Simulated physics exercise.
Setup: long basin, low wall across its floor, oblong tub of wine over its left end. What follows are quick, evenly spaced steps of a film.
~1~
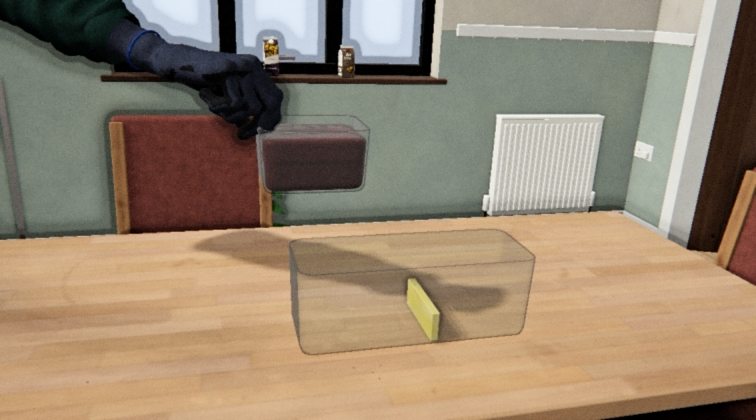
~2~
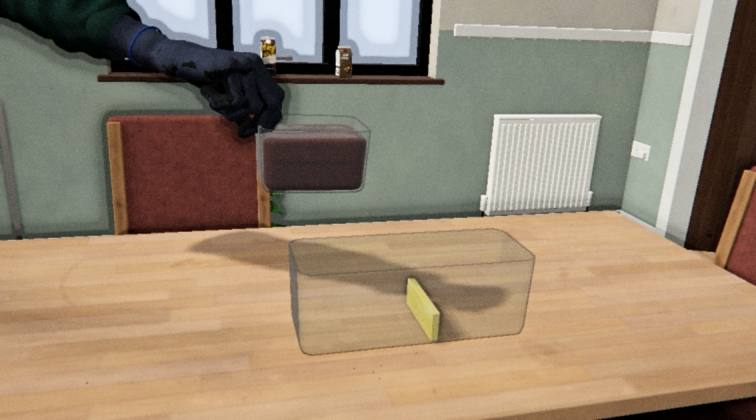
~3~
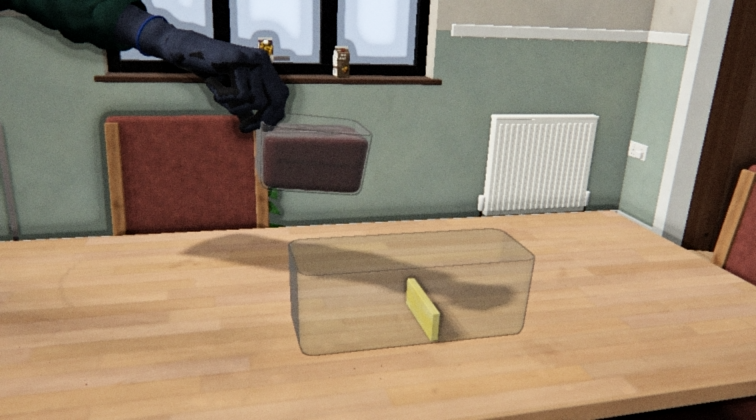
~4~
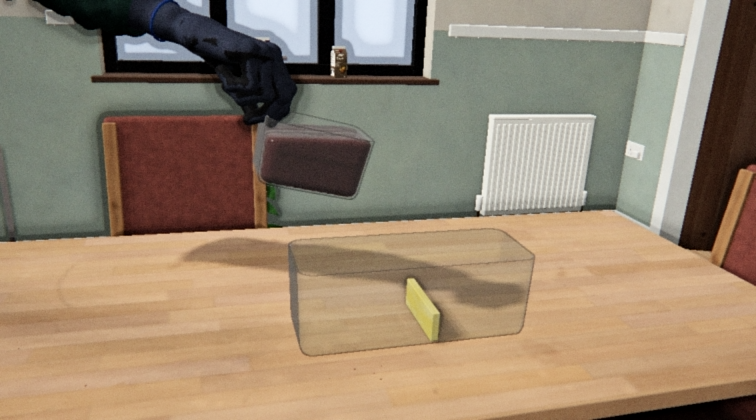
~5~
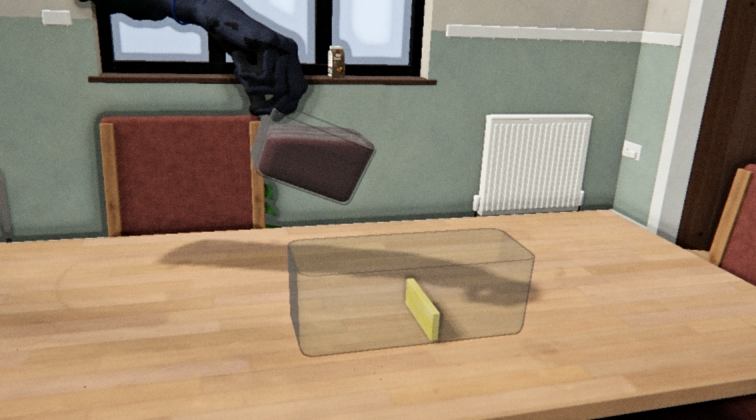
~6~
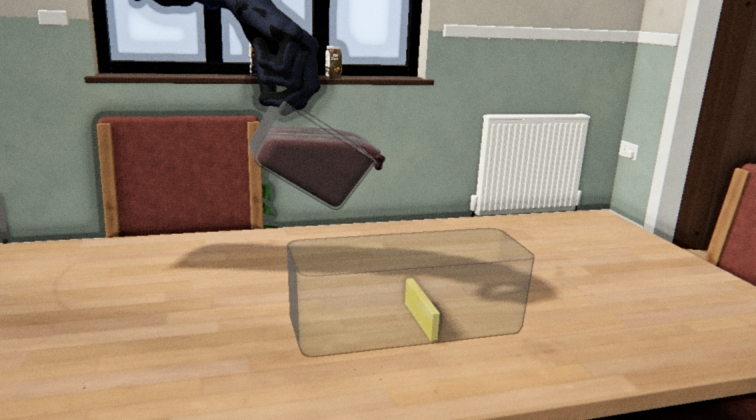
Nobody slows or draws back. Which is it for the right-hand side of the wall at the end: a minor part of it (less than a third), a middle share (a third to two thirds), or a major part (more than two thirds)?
Low range.
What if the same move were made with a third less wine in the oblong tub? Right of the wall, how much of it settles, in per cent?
About 10 percent.
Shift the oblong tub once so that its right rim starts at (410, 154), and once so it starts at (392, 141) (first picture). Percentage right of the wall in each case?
60 % and 50 %.
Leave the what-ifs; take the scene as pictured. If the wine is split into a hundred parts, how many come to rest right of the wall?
Share approx. 20 %.
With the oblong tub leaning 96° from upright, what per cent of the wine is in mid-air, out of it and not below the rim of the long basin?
Roughly 45 %.
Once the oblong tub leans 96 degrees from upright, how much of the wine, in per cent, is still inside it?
Roughly 20 percent remains at that point.
A moment on, the tilt is 96° and 21 per cent is still to pour, 25 is left of the wall and 9 right of it.
Next, the tilt is 115° and 2 per cent is still to pour, 66 is left of the wall and 14 right of it.
Then the tilt is 115° and 0 per cent is still to pour, 71 is left of the wall and 18 right of it.
Later the tilt is 115° and 0 per cent is still to pour, 71 is left of the wall and 18 right of it.
In the end 71 per cent lies left of the wall, 18 right of it and 11 outside.
